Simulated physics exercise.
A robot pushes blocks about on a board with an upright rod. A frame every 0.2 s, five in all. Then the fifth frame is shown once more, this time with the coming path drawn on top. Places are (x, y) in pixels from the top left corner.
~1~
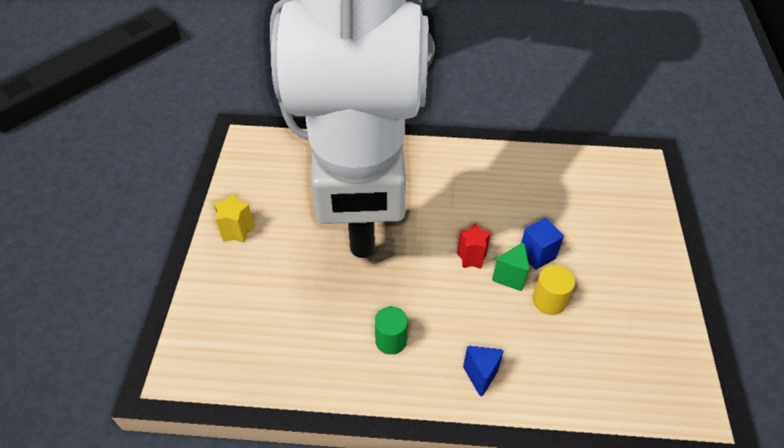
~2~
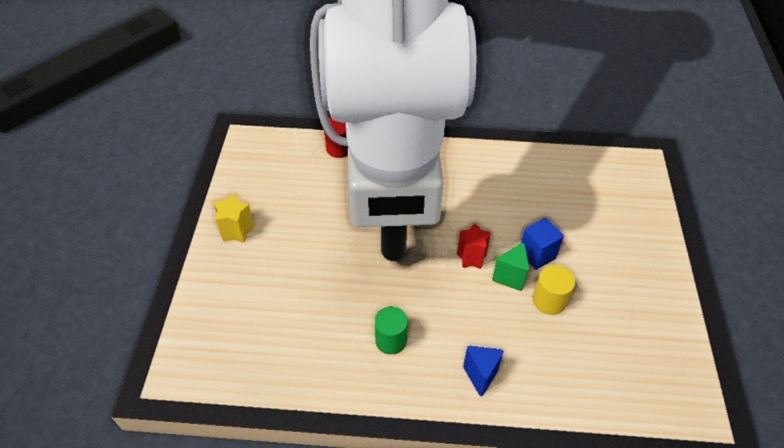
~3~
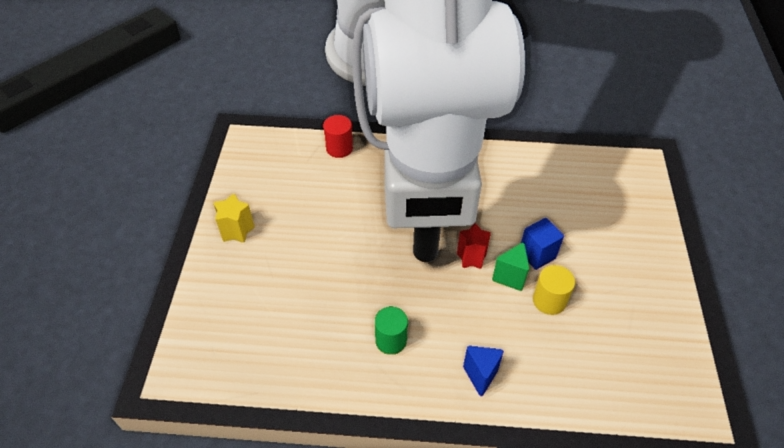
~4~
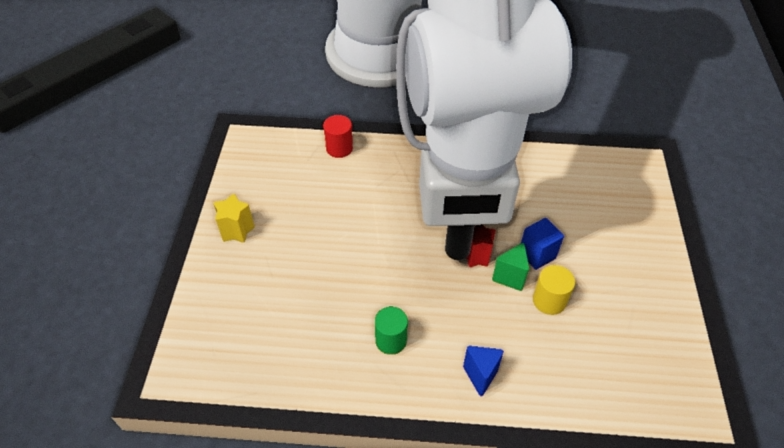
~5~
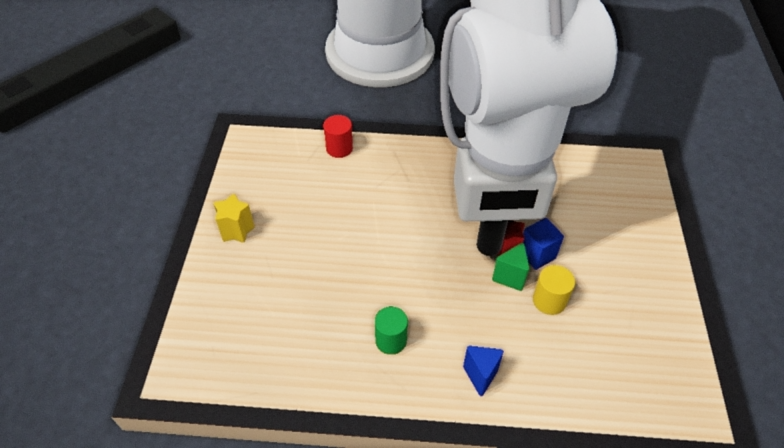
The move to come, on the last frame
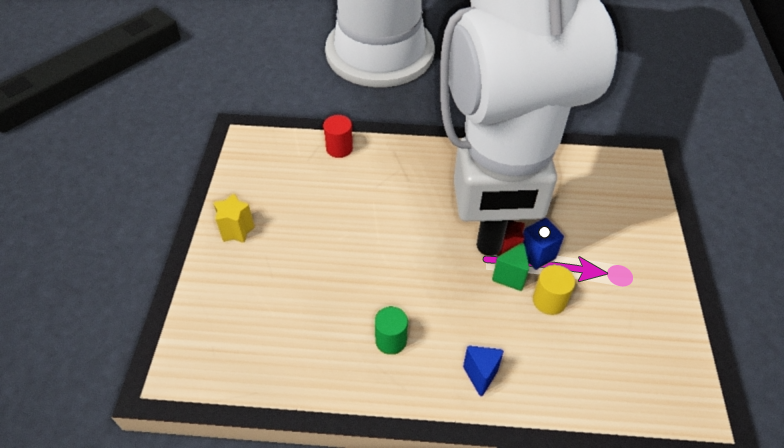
To begin with, a robot arm holds a dark upright rod near the middle of a wooden board scattered with coloured blocks. The arm moves steadily right, uncovering a red cylinder behind it, then the rod meets the red star and pushes it a short way toward the blue block.
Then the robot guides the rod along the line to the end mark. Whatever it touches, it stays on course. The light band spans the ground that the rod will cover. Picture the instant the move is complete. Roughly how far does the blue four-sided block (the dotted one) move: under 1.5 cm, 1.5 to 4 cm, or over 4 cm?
Travel: Beyond 4 cm.
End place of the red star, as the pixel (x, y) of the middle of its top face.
Just about (534, 221).
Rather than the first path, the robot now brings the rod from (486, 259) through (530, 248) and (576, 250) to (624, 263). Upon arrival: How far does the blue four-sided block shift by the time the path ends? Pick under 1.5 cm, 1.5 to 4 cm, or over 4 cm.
Over 4 cm.
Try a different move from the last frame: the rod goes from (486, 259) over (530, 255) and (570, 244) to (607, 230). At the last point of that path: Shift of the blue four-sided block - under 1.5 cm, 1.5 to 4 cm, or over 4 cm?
It shifts over 4 cm.
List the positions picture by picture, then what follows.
The first picture shows rod's lower end at (363, 249); red star at (476, 236); green triangle at (516, 257); blue four-sided block at (545, 232); yellow circular block at (558, 279).
The second picture shows rod at (394, 252); blocks still.
The third picture shows rod at (425, 253); blocks still.
The fourth picture shows rod at (457, 251); red star at (481, 234).
The fifth picture shows rod at (489, 247); red star at (511, 228); green triangle at (516, 257); blue four-sided block at (545, 232); yellow circular block at (558, 279).
Drawn move, from (486, 259) over (552, 265) to (620, 276); the dot is on the blue four-sided block.
The first path, step by step. One third of the way, rod at (535, 251); red star at (534, 221), turned 60° anticlockwise; green triangle at (525, 259), turned 40° clockwise; blue four-sided block at (563, 227), turned 45° clockwise.
Two thirds of the way, rod at (580, 257); red star at (534, 221), turned 65° anticlockwise; green triangle at (525, 259), turned 40° clockwise; blue four-sided block at (585, 223), turned 25° anticlockwise.
At the end, rod at (626, 264); red star at (534, 221), turned 65° anticlockwise; green triangle at (525, 259), turned 40° clockwise; blue four-sided block at (587, 223), turned 35° anticlockwise; yellow circular block still.
